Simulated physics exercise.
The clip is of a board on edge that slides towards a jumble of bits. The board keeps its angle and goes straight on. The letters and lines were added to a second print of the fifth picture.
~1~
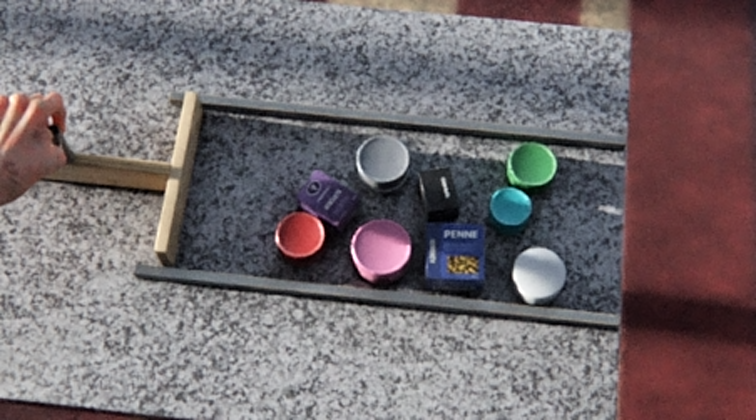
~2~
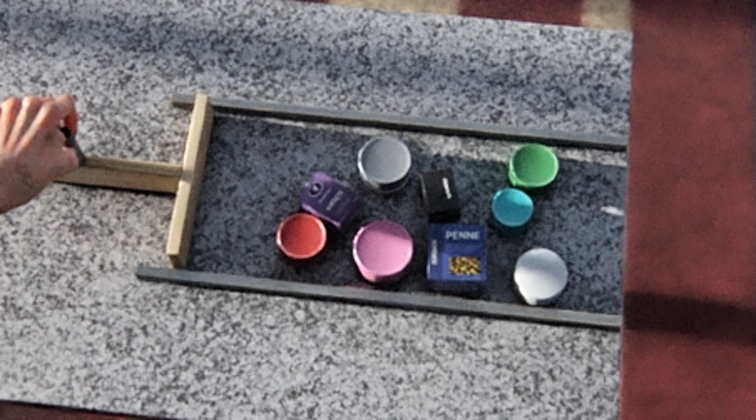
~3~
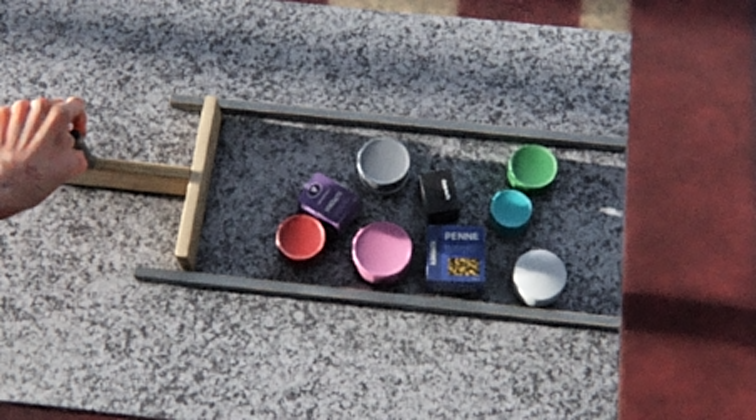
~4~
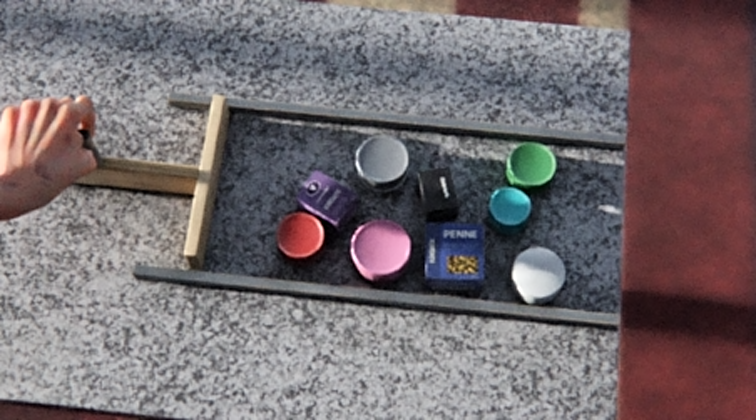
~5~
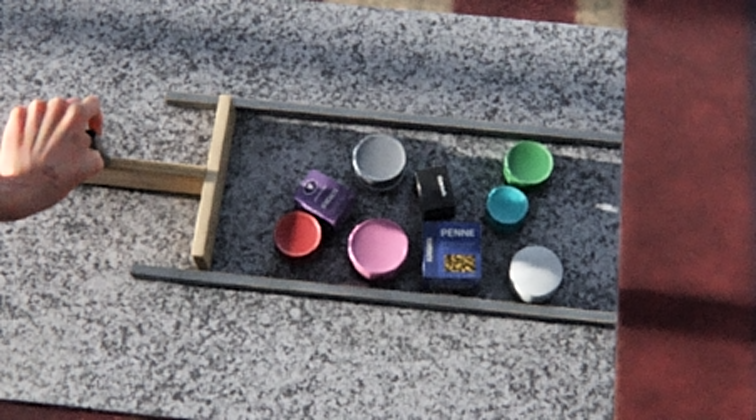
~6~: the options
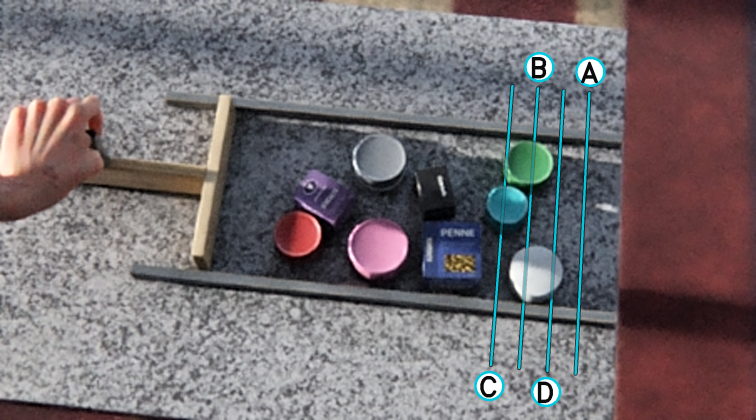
A hand slides a wooden board slowly right towards a jumble of tubs and packets.
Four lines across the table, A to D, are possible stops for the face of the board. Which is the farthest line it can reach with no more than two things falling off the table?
At C, and not beyond.
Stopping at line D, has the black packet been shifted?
Yes.
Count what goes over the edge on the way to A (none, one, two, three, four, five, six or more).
By then, six or more.
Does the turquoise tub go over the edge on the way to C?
No.
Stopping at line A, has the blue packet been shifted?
By then, yes.
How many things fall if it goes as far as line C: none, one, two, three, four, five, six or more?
Two.
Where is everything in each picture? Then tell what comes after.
Board (176, 169); red jar (302, 240); black packet (438, 195), in the first frame.
Board (188, 172); turquoise tub (511, 213), in the second frame.
Board (196, 174); white pot (538, 279), in the third frame.
Board (205, 173); pink tub (381, 253), in the fourth frame.
Board (212, 173); blue packet (451, 255); red jar (299, 239); black packet (435, 194), in the fifth frame.
On the marked copy, A at (583, 227); B at (529, 221); C at (502, 219); D at (556, 224).
Taking C. A third of the way, board (315, 183); pink tub (393, 254); red jar (340, 245).
Two thirds of the way, board (420, 193); white pot (610, 285); blue packet (556, 275).
When it is over, board (500, 201); white pot over the edge; blue packet over the edge; two fallen.
As for the rest, A drops six; B drops three; D drops six.
